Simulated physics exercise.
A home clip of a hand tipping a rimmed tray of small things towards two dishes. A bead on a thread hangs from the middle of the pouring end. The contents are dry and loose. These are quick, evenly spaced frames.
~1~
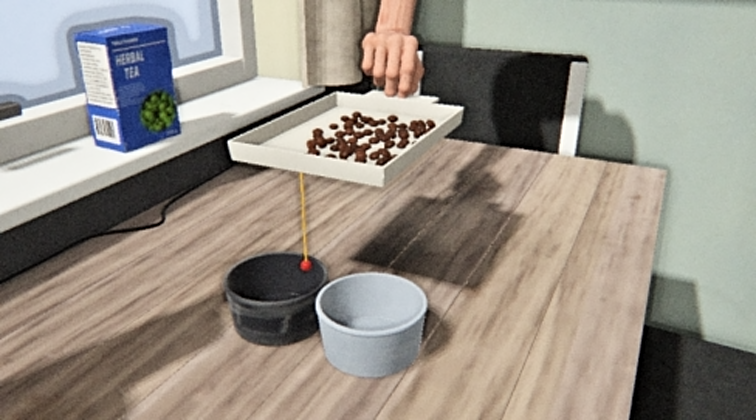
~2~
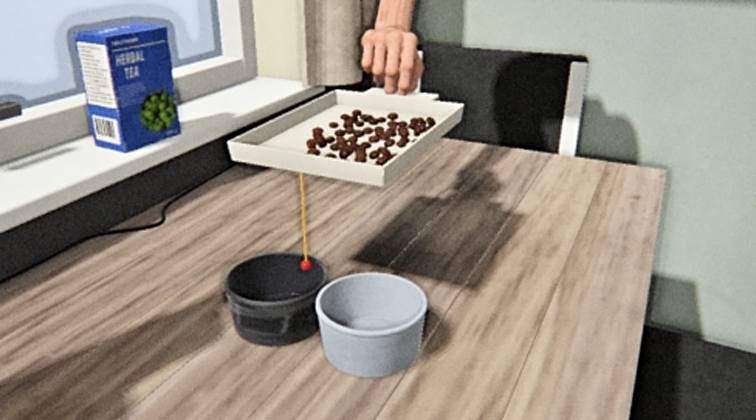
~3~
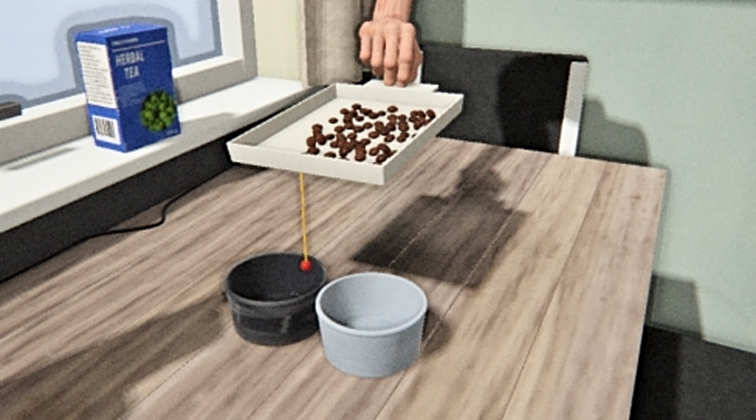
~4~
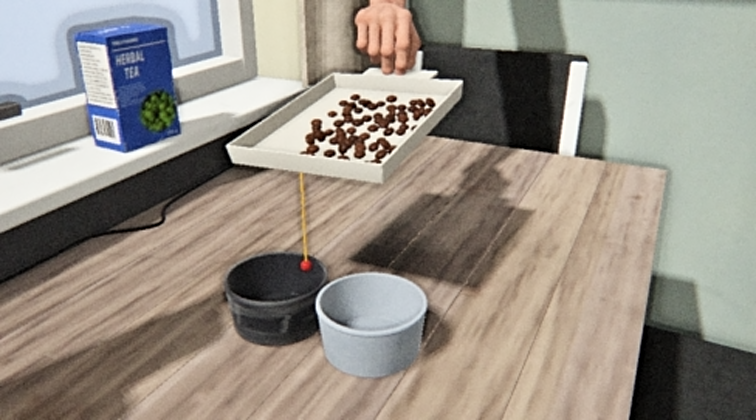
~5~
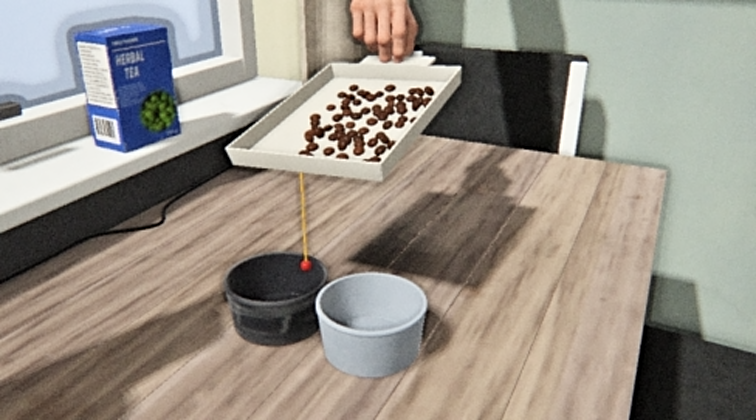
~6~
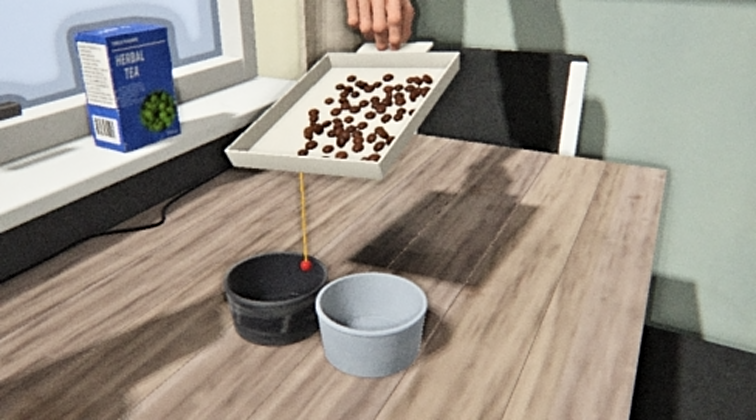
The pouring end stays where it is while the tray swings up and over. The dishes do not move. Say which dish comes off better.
Fuller: The left-hand dish.
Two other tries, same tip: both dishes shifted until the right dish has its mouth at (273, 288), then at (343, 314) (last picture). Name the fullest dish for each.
One: The dish on the right. Two: The left one.
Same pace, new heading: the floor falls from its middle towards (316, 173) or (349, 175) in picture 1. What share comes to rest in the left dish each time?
About 10 and 0 per cent.
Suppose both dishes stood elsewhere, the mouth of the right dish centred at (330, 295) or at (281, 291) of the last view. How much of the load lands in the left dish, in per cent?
About 80 and 30 per cent.
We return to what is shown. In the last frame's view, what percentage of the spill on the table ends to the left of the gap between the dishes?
Roughly 90 in a hundred.
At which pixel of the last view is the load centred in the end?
Around (266, 318).
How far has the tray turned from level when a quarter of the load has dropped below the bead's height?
At about 100°.
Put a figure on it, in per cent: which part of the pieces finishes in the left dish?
About 70 per cent.
Just after the last frame, tray tipped steeply; almost all on the tray; just a few in the air.
A moment on, tray tipped past a quarter turn; roughly a third on the tray; roughly a quarter in the left dish; about a tenth outside both; roughly a quarter in the air.
Further on, tray tipped past a quarter turn; roughly two thirds in the left dish; roughly a quarter outside both.
When it is over, tray tipped past a quarter turn; not one in the right dish; roughly two thirds in the left dish; roughly a quarter outside both.
